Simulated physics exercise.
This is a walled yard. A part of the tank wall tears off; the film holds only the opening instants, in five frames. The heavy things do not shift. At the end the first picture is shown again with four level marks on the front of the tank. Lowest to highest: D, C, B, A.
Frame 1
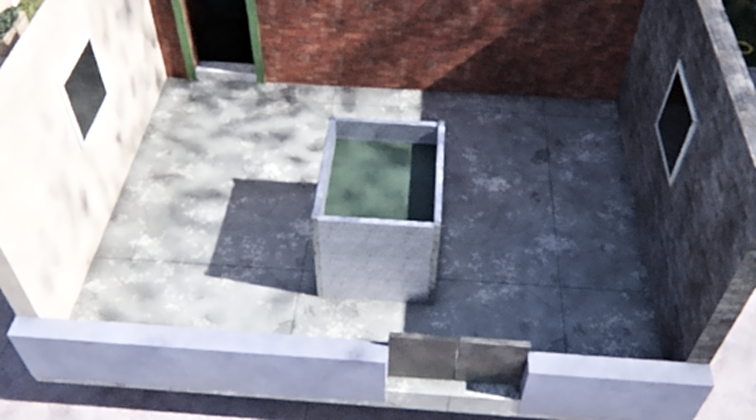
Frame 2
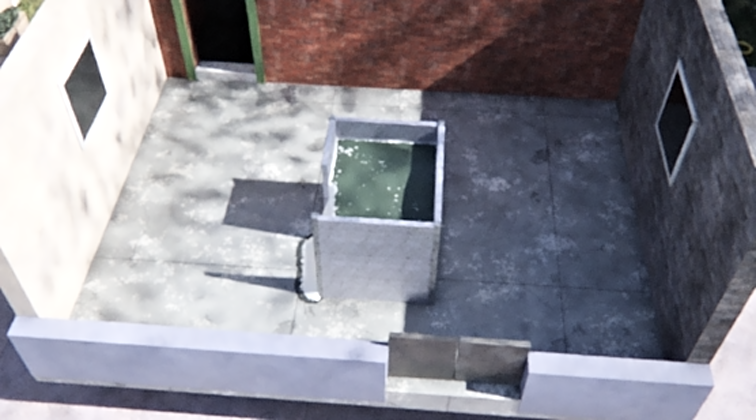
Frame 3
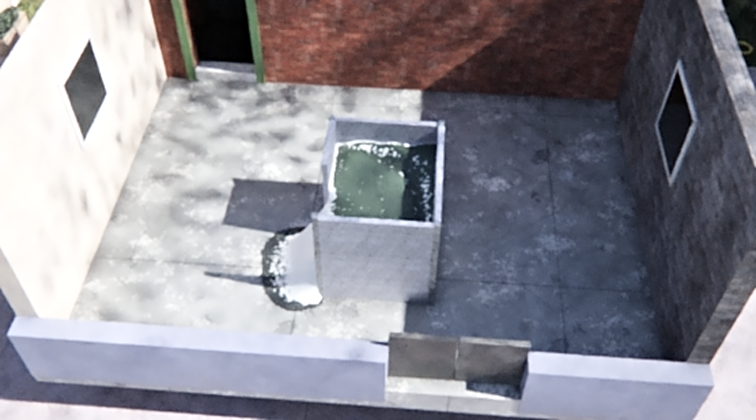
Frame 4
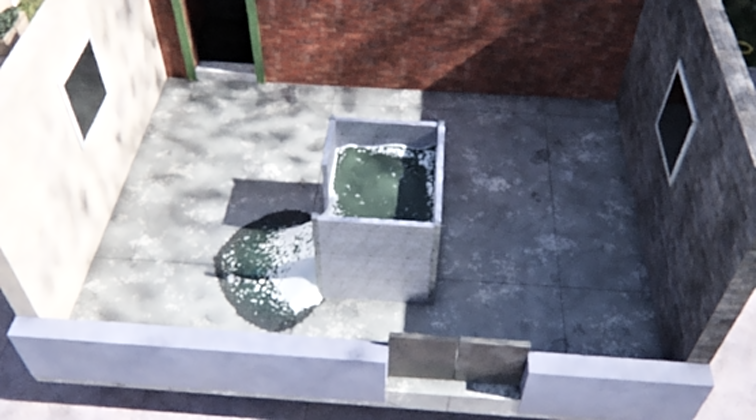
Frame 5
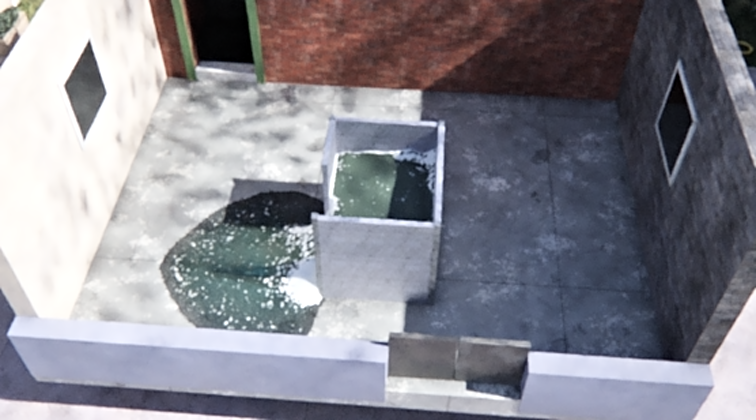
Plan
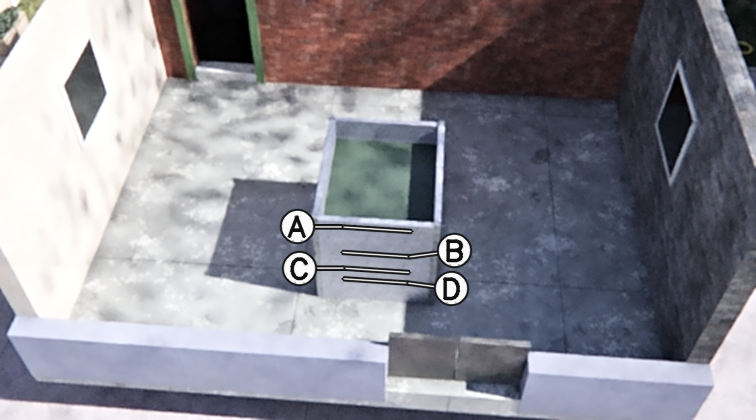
A walled yard holds a tank of green water, which pours out its left side and spreads across the ground.
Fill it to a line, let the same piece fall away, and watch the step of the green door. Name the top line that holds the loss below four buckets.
Go for B.
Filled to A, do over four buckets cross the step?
Yes, that goes wrong.
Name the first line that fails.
A it is.
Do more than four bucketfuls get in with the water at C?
No.
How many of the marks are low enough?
Three of the four.
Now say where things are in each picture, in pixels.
Water in the tank at rest, its middle at (382, 187); foot of the green doorway at (227, 81); shut gate at (458, 344), in the first frame.
In the second frame, 1 % of the ground under water, visible out to (315, 299).
In the third frame, 2 % of the ground under water, visible out to (274, 243).
In the fourth frame, 6 % of the ground under water, visible out to (228, 248).
In the fifth frame, 11 % of the ground under water, visible out to (170, 272).
In white, A at (376, 229); B at (376, 254); C at (376, 270); D at (375, 280); from the bottom up D, C, B, A.
For line A, about 10 bucketfuls get in.
For line B, a bucket or two gets in.
For line C, nothing gets over.
For line D, nothing gets over.
